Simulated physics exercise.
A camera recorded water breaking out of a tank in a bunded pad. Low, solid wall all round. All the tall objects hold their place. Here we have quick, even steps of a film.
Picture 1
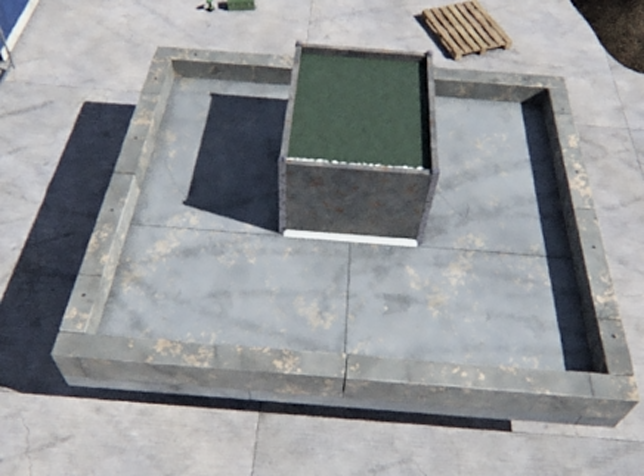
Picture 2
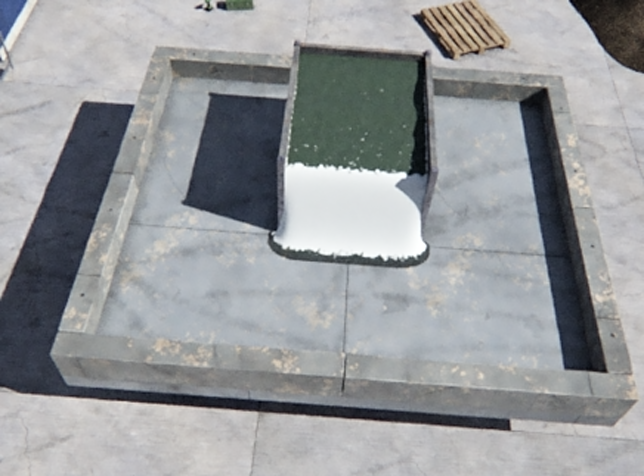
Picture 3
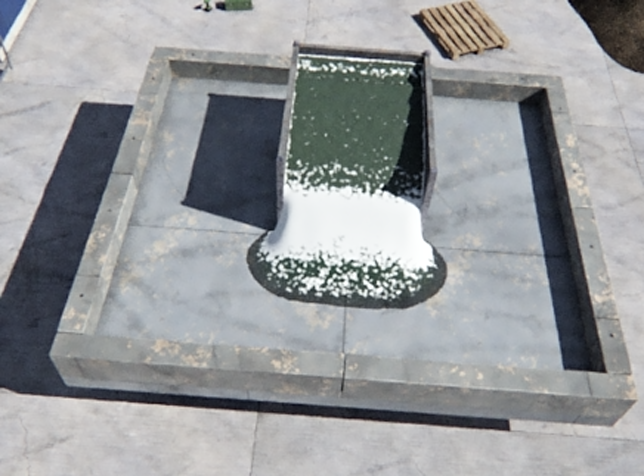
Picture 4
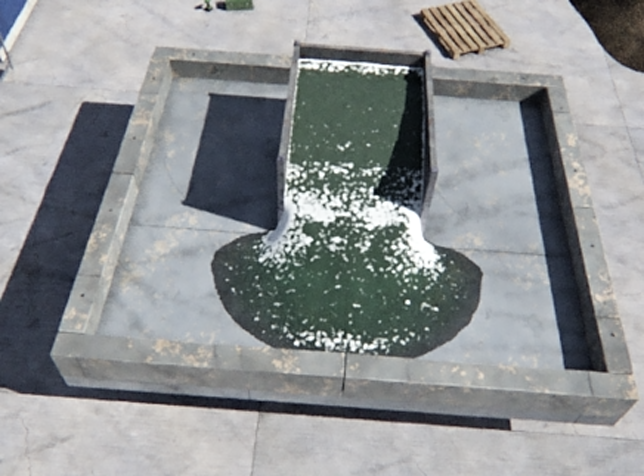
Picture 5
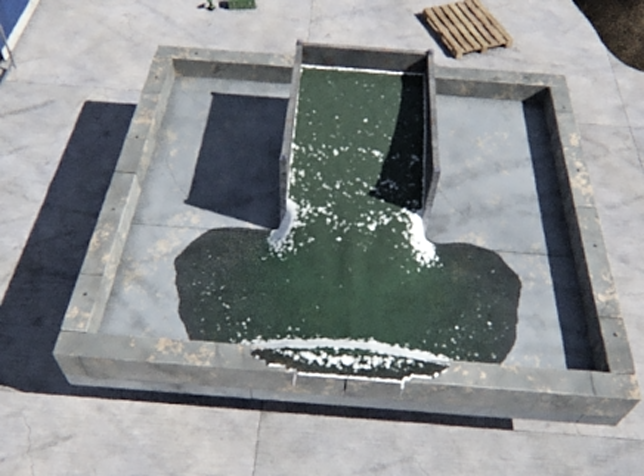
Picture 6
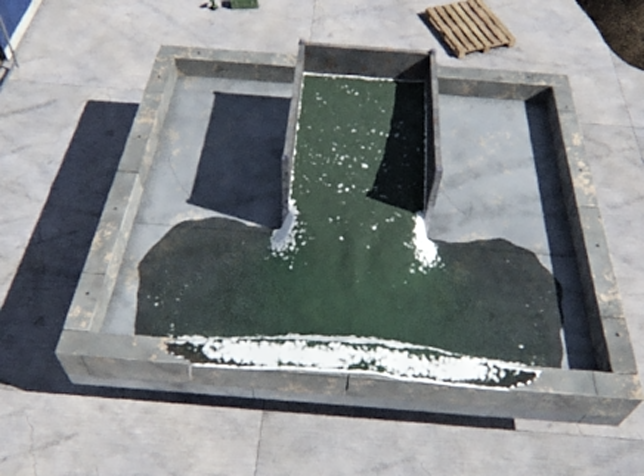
Dark green water pours from a tank's open front and spreads across the walled pad.
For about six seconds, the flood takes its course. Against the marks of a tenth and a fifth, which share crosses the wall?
Beyond a fifth.
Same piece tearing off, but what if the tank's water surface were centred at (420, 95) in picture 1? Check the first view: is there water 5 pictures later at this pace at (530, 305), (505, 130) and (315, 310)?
First spot submerged, second spot spared, third spot submerged.
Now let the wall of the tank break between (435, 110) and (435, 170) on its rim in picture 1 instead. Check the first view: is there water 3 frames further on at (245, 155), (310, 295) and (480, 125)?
First point bare, second point bare, third point swamped.
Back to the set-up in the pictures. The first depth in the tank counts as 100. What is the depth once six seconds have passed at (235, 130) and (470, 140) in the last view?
14 and 14 per cent, in that order.
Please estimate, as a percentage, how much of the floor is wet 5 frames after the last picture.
Near 45 in a hundred.
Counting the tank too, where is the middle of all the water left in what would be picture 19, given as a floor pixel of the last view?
Centre: Close to (348, 258).
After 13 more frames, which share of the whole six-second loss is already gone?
Roughly 95 per cent.
A moment on, water covers 40 % of the floor; the low wall has let 3 % over.
Next, water covers 45 % of the floor; the low wall has let 9 % over.
Then, water covers 80 % of the floor; the low wall has let 22 % over.
Later, water covers 85 % of the floor; the low wall has let 23 % over.
In the end, water covers 85 % of the floor; the low wall has let 23 % over.
